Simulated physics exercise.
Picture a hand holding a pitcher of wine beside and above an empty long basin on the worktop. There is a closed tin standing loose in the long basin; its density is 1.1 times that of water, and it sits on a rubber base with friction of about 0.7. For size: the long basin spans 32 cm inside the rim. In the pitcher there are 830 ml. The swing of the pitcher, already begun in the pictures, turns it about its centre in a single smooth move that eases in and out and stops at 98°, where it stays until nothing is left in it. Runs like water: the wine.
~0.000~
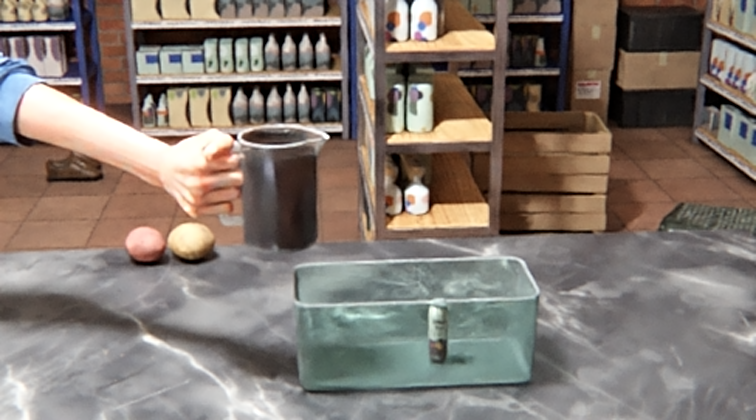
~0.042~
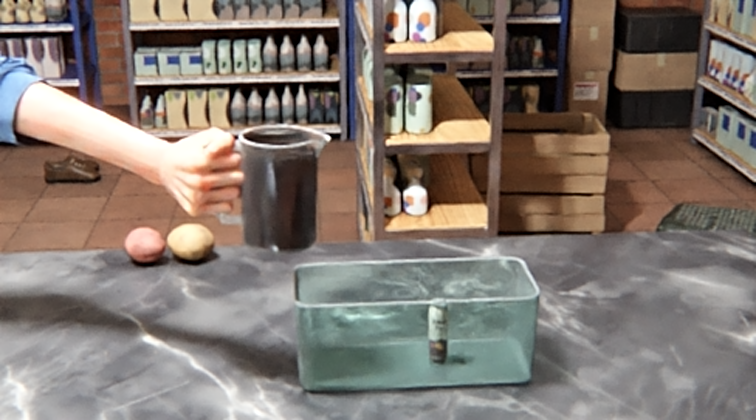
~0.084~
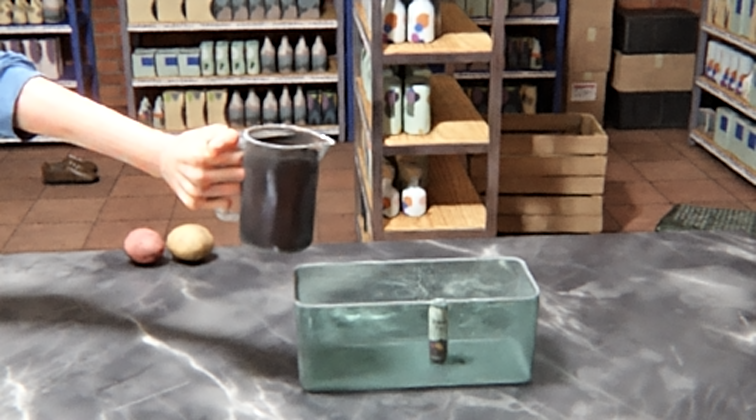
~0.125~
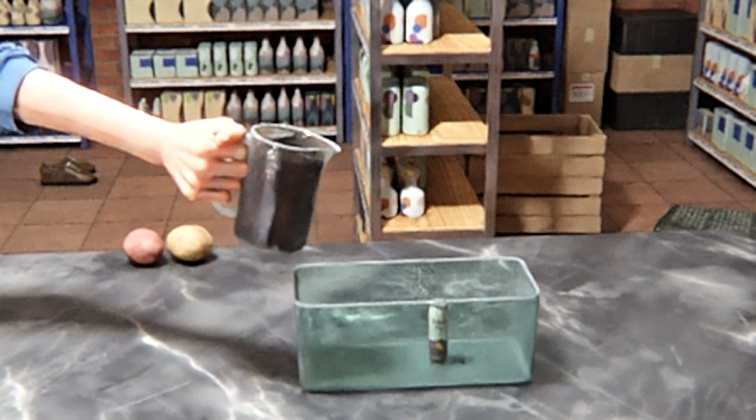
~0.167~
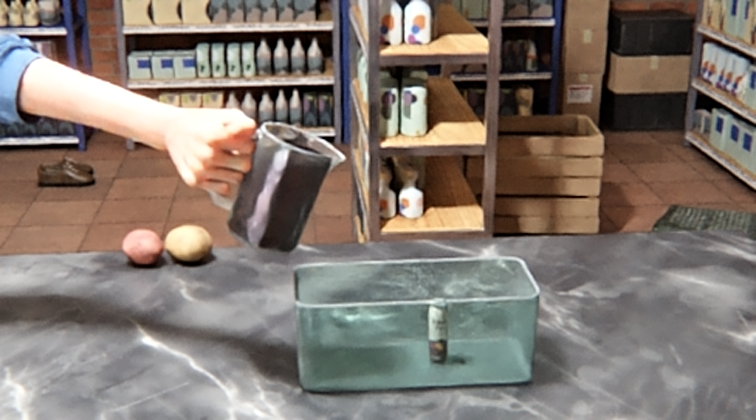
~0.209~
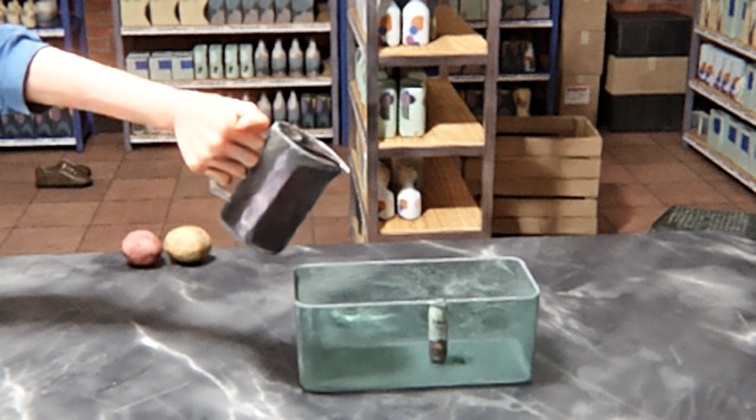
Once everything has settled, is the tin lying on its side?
No: It is left standing.
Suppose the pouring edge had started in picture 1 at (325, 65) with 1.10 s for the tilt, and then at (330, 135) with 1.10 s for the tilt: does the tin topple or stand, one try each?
First it tips over; then it stays on its base.
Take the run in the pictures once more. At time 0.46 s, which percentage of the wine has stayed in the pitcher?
70 %.
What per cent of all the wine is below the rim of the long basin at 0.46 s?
At that time the basin holds about 10 per cent of the liquid.
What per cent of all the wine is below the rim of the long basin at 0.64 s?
Some 48 percent of the total.
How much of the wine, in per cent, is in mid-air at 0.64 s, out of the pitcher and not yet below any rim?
Something like 18 per cent is in the air then.
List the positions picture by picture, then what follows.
In the first picture, it leans 0°; its right rim is at (328, 136); the wine meets the walls at (242, 152) and (316, 150); the long basin's rim runs from (295, 286) to (530, 278); the tin's top is at (439, 305).
In the second picture, it leans 2°; its right rim is at (330, 137); the wine meets the walls at (243, 151) and (317, 152).
In the third picture, it leans 6°; its right rim is at (334, 141); the wine meets the walls at (246, 149) and (319, 153).
In the fourth picture, it leans 13°; its right rim is at (340, 148); the wine meets the walls at (250, 155) and (323, 155).
In the fifth picture, it leans 22°; its right rim is at (346, 158); the wine meets the walls at (247, 171) and (331, 157).
In the sixth picture, it leans 33°; its right rim is at (350, 170); the wine meets the walls at (242, 180) and (341, 162).
Then, 0.46 s in, the tilt is 93° and 69 per cent is still to pour; the tin stands where it began.
Then, 0.64 s in, the tilt is 98° and 34 per cent is still to pour; the tin stands where it began.
Then, 0.82 s in, the tilt is 98° and 13 per cent is still to pour; the tin stands 1 cm from where it began.
Then, 1.03 s in, the tilt is 98° and 5 per cent is still to pour; the tin stands 1 cm from where it began.
Finally, the tin stands 1 cm from where it began.
